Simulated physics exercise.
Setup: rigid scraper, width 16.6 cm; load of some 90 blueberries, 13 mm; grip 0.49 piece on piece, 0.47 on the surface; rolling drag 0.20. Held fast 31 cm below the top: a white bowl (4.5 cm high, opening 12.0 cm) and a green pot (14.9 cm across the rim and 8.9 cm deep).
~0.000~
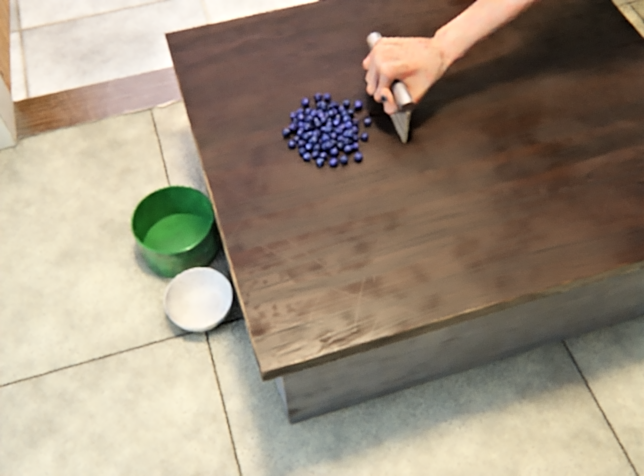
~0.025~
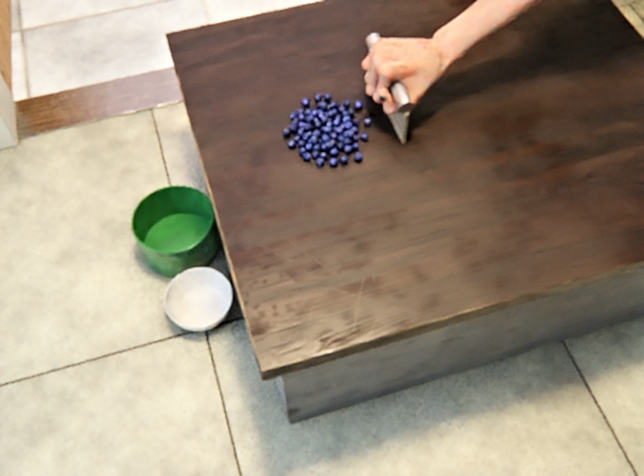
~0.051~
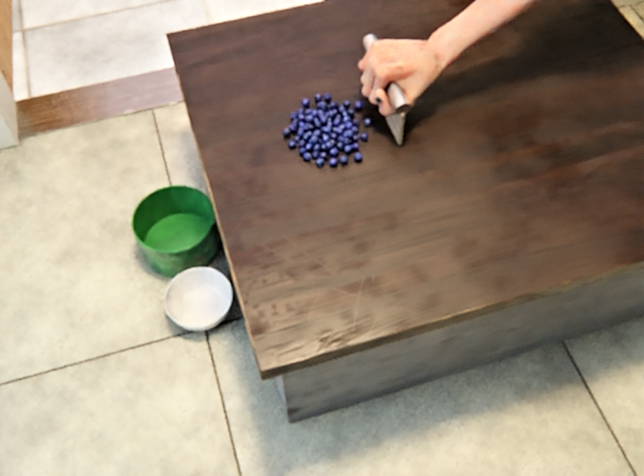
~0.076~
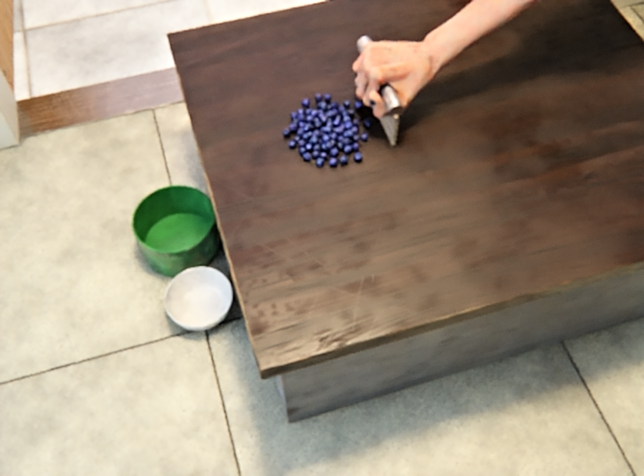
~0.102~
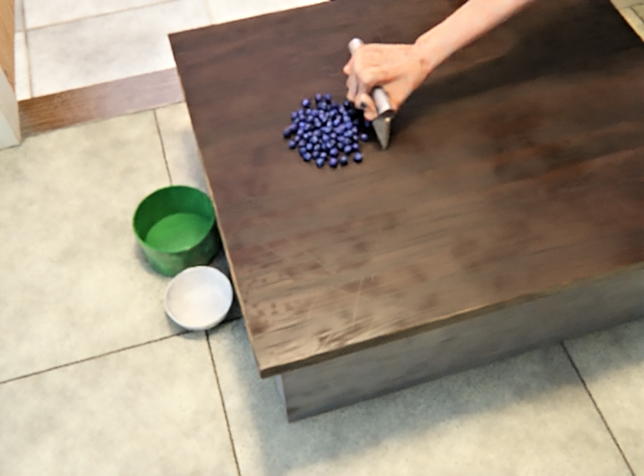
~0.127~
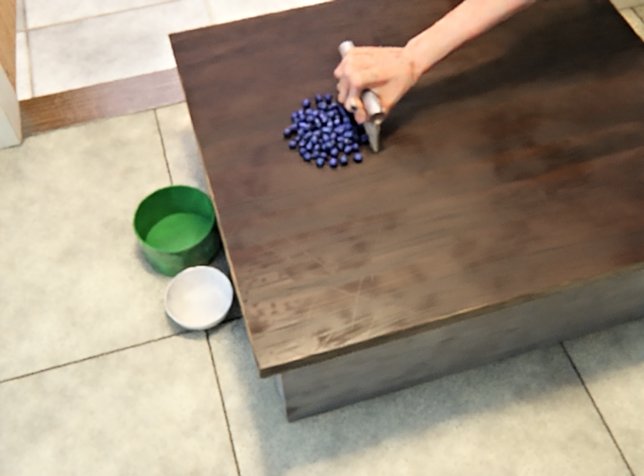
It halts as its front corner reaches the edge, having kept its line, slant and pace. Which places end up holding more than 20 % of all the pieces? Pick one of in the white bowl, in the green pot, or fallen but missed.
White bowl: No; green pot: Yes; fallen but missed: Yes.
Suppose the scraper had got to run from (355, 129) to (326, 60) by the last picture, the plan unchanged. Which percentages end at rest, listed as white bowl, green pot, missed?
Final split - white bowl 0, green pot 0, missed 85.
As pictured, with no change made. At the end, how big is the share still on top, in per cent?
Around 15 in a hundred.
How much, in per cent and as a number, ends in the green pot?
I'd put it at close to 25 in a hundred.
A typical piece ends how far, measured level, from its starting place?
About 32 cm.
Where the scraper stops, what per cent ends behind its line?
That share comes to some 15 per cent.
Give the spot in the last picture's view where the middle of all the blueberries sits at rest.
I'd put it somewhere close to (163, 288).
Then, at 0.36 s, scraper 20 cm from its start, spill 17 cm wide; still on top 100 %.
Then, at 0.59 s, scraper 31 cm from its start, spill 20 cm wide; off the edge, not caught 65 %, still on top 35 %.
After 0.79 s, scraper 31 cm from its start, spill 20 cm wide; white bowl 10 %, green pot 25 %, off the edge, not caught 45 %, still on top 15 %.
In the end, at 1.6 s, white bowl 10 %, green pot 25 %, fallen but missed 45 %, still on top 15 %.
